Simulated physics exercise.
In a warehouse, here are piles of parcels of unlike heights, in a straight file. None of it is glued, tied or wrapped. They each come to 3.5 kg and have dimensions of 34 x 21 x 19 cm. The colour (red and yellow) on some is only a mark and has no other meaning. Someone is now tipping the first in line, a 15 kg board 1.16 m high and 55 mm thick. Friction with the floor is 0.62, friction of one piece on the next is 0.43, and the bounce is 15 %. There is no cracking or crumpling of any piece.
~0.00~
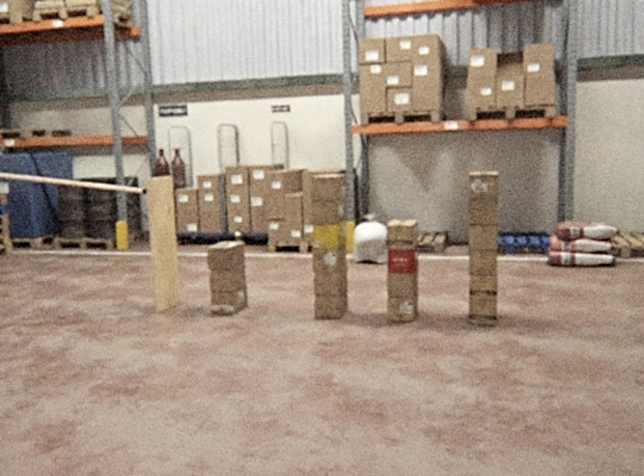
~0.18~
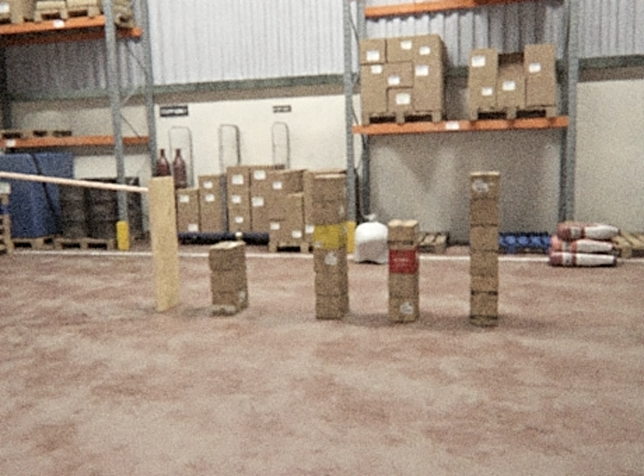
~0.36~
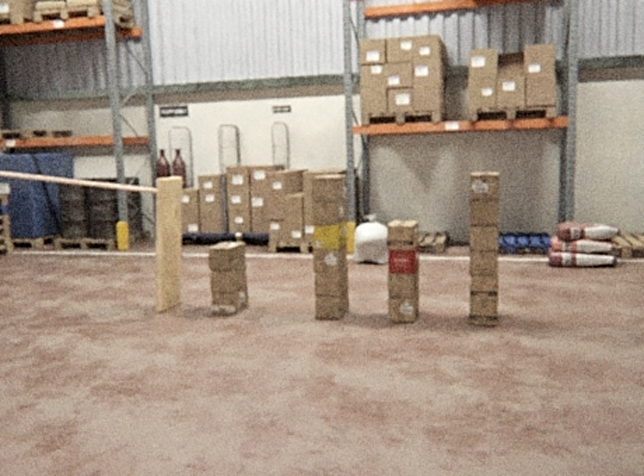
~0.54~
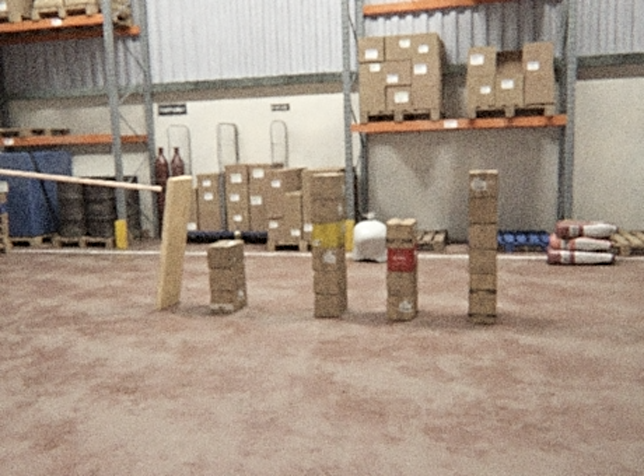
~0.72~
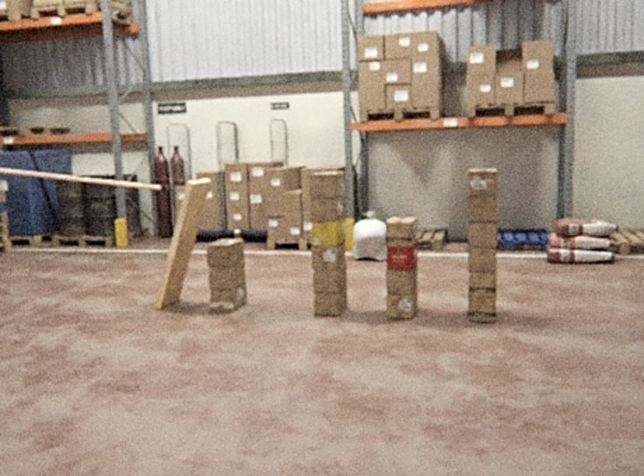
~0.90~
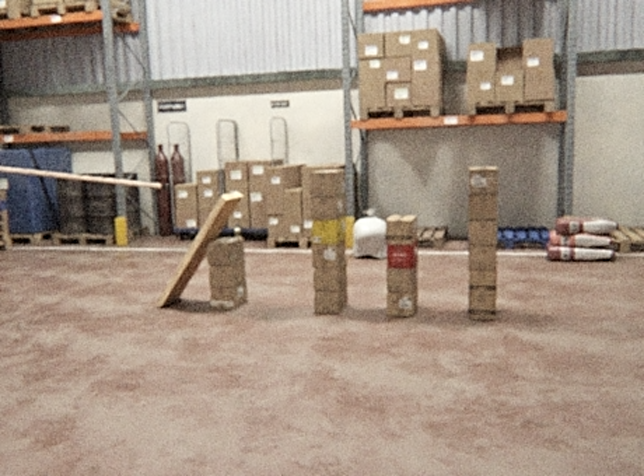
A pale wooden pole reaches in from the left and pushes the top of an upright wooden board, which leans rightward, slowly then more steeply, over the nearest stack while the pole halts. The view is level across a warehouse floor, almost steady with slight shifts. Four brown parcel stacks of differing heights stand unmoved in a row, the second yellow-banded, the third red-banded, before loaded orange shelves.
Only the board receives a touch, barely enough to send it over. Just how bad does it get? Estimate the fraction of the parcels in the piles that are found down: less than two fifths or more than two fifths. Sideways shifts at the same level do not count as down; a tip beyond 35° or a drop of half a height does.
I would say fewer than two in five.
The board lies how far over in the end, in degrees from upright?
I'd say it's close to 70° from upright.
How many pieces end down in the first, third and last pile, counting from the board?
Counting each pile, first comes to 3, third to 0, last to 0.
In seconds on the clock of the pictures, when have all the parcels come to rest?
Somewhere near 2.0 seconds.
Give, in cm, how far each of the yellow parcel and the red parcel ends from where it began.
Distances: Yellow 0, red 0 (cm).
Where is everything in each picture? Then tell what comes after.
In the first frame (pixels give the middle of a visible side), pole end (144, 192) 8 cm short, board 0° from upright; yellow parcel (325, 237); red parcel (400, 262); none of the others has stirred.
The second frame shows pole end 8 mm short, board 0° from upright; red parcel (401, 262).
The third frame shows pole end 7 cm in, board 4° from upright; yellow parcel (325, 237); none of the others has stirred.
The fourth frame shows pole end (163, 190) 11 cm in, stopped, board 10° from upright; yellow parcel (324, 235); none of the others has stirred.
The fifth frame shows pole end (163, 189) 11 cm in, stopped, board 20° from upright; yellow parcel (324, 234); none of the others has stirred.
The sixth frame shows pole end (163, 187) 11 cm in, stopped, board 36° from upright; yellow parcel (324, 232); red parcel (400, 257); none of the others has stirred.
After 1.10 s, board 41° from upright; none of the 19 parcels down, 3 disturbed.
After 1.36 s, board 53° from upright; none of the 19 parcels down, 3 disturbed.
After 1.50 s, board 67° from upright; 3 of the 19 parcels down.
After 1.66 s, board 81° from upright; 3 of the 19 parcels down.
In the end (2.4 s), board 70° from upright; 3 of the 19 parcels down; yellow parcel unmoved; red parcel unmoved. That is 16 per cent. From the last view, middles, yellow parcel near (330, 229), red parcel near (403, 253).
